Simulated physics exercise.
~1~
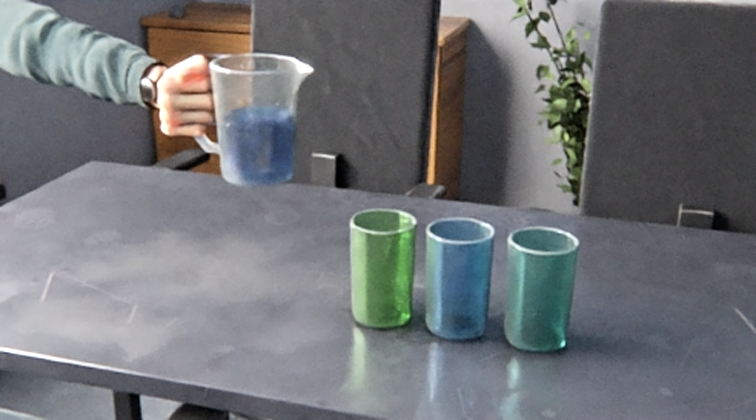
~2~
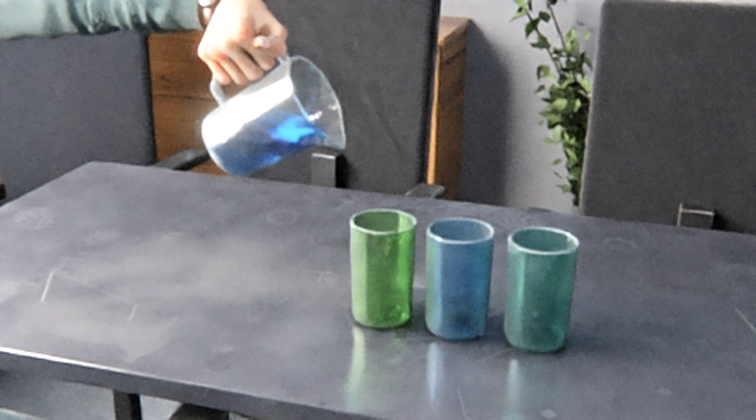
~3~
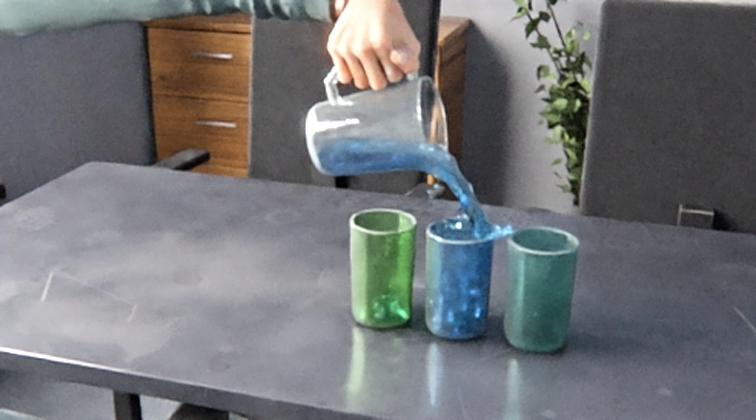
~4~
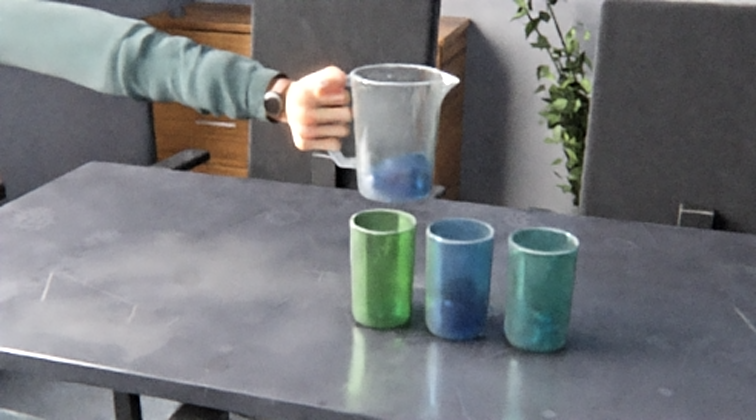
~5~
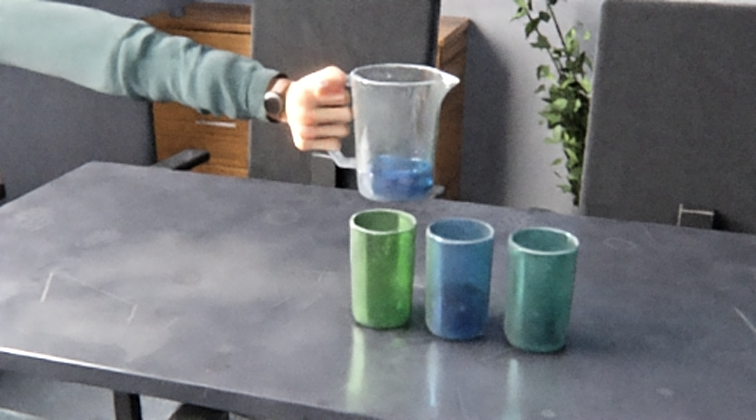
Hand tilting a clear pitcher and pouring blue water into the middle of three coloured tumblers, then holding it upright above them.
